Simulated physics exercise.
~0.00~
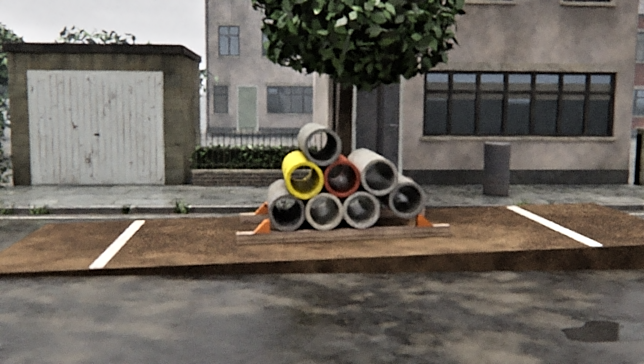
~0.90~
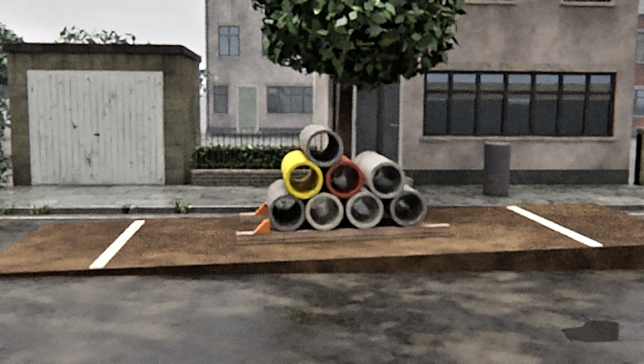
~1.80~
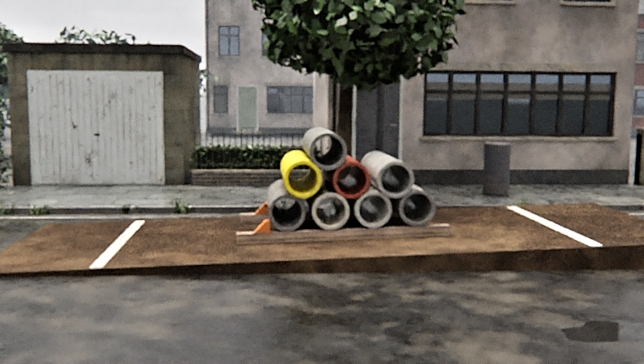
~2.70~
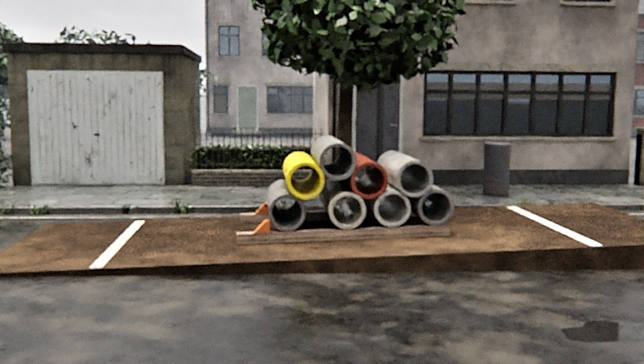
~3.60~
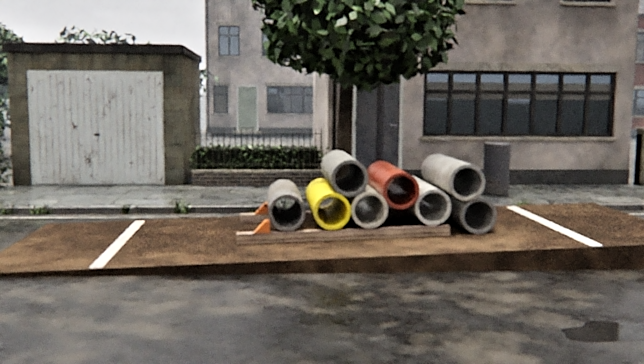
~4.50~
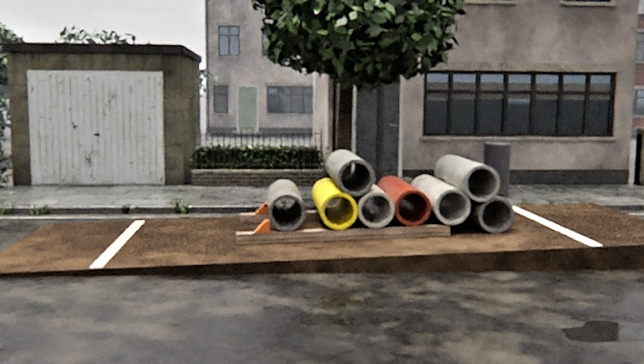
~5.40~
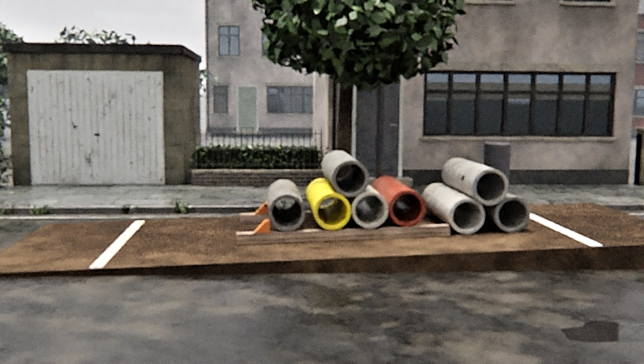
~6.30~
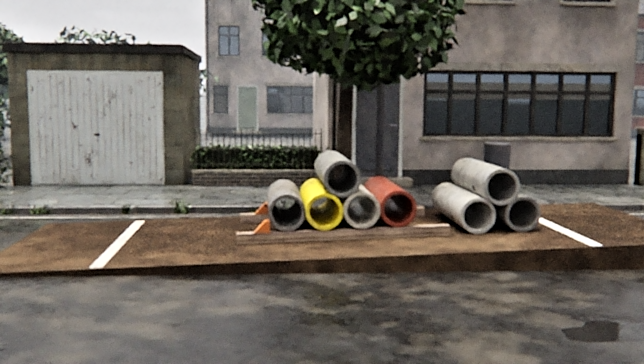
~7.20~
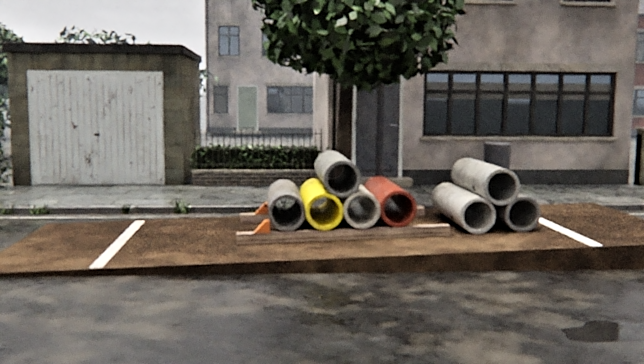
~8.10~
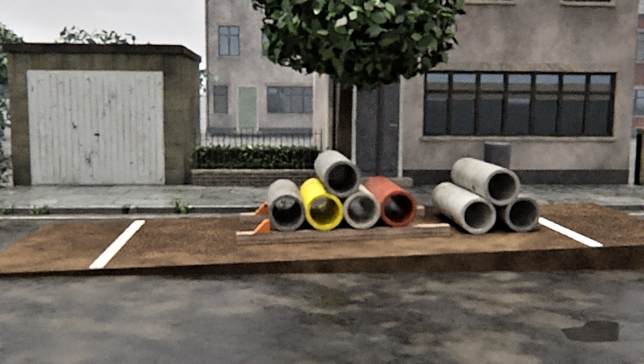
The clip opens on a stack of concrete pipes, one yellow and one red among the grey, held on low bearers between orange chocks on a brown pad beside a street. The right chock goes, and the stack begins to sag and spread to the right. The yellow pipe, up in the middle row, drops onto the bearers and rolls a little right as the red one comes down too. Three grey pipes travel off to the right and settle in a small pile short of the white line. Yellow rolls back slightly left and rests on the bearers beside a grey pipe.
